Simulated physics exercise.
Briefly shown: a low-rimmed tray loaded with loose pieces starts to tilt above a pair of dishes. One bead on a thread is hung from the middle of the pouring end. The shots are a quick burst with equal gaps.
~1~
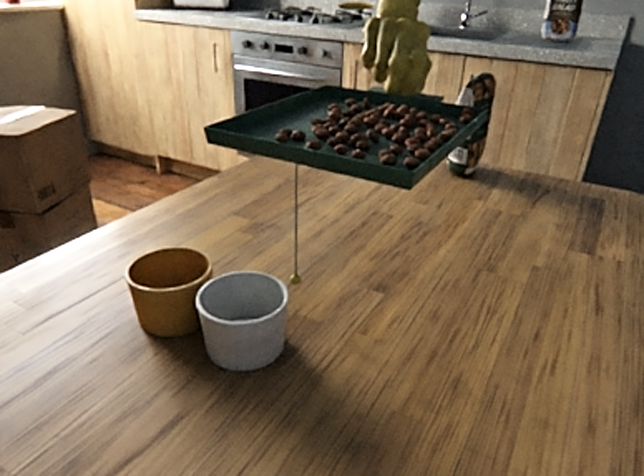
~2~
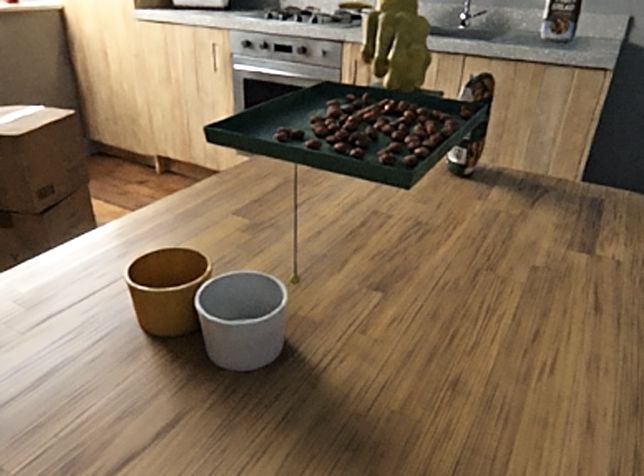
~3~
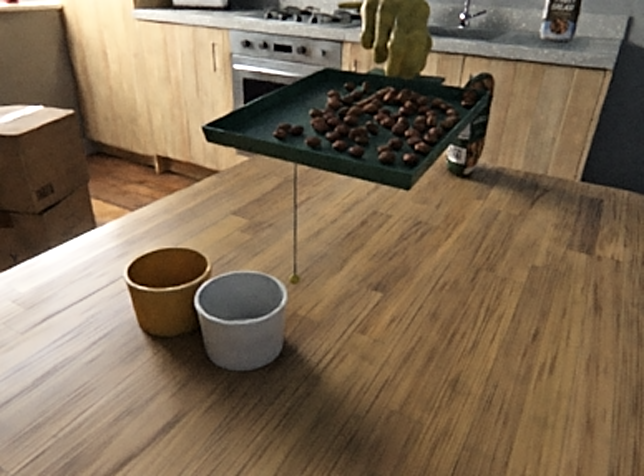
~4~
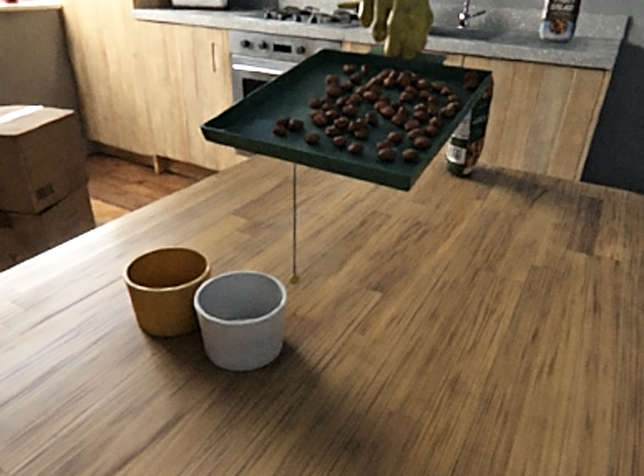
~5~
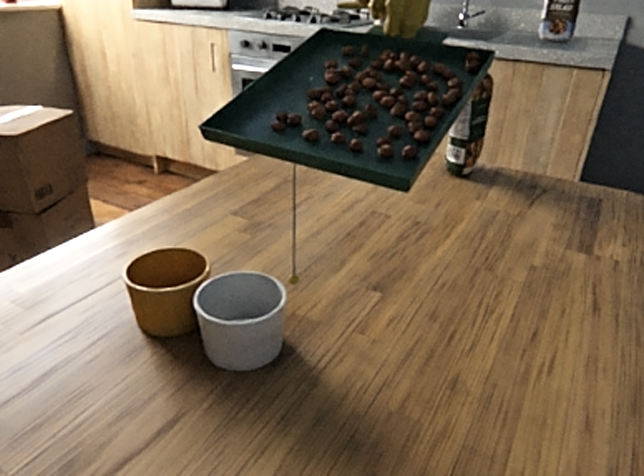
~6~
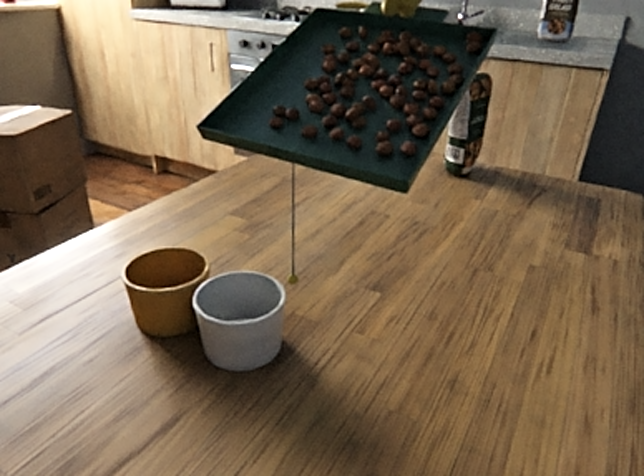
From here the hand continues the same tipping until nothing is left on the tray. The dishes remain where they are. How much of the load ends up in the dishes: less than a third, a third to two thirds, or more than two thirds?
Never reaches a third.
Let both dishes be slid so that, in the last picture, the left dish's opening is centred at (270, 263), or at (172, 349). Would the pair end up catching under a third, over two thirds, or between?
Initially below one third, afterwards less than a third.
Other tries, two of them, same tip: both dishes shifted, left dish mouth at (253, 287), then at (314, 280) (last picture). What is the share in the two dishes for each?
30 %, then 0 %.
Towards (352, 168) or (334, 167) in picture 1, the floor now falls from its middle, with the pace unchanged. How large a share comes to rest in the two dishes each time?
About 0 % and 0 %.
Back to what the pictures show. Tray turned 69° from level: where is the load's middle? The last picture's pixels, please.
Roughly at (333, 144).
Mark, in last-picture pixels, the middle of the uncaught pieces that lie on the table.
Close to (277, 417).
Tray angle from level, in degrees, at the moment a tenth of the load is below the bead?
Approx. 85° from level.
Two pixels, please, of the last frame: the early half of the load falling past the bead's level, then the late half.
The early half goes through (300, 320), the late half through (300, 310).
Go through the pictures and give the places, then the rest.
In the first picture, corners of the pouring end at (207, 127) and (412, 171), level; middle of the load at (384, 124), bits of dog kibble; left dish at (142, 307); right dish at (216, 340); bead on its thread at (296, 279).
In the second picture, corners of the pouring end at (206, 126) and (411, 171), level; middle of the load at (383, 121).
In the third picture, corners of the pouring end at (204, 126) and (410, 172), tipped barely, level across its low end; middle of the load at (383, 113).
In the fourth picture, corners of the pouring end at (203, 125) and (409, 174), tipped a little, level across its low end; middle of the load at (383, 100).
In the fifth picture, corners of the pouring end at (201, 125) and (408, 177), tipped clearly, level across its low end; middle of the load at (383, 87).
In the sixth picture, corners of the pouring end at (199, 125) and (406, 179), tipped clearly, level across its low end; middle of the load at (381, 74); left dish at (139, 307); right dish at (213, 339).
Soon after the last picture, tray tipped steeply; nearly all on the tray; a small part in the air.
A little later, tray tipped past a quarter turn; a small part on the tray; a small part in the right dish; about half outside both; about a third in the air.
Later still, tray tipped past a quarter turn; about a quarter in the right dish; most outside both.
At rest, tray tipped past a quarter turn; about a quarter in the right dish; none in the left dish; most outside both.
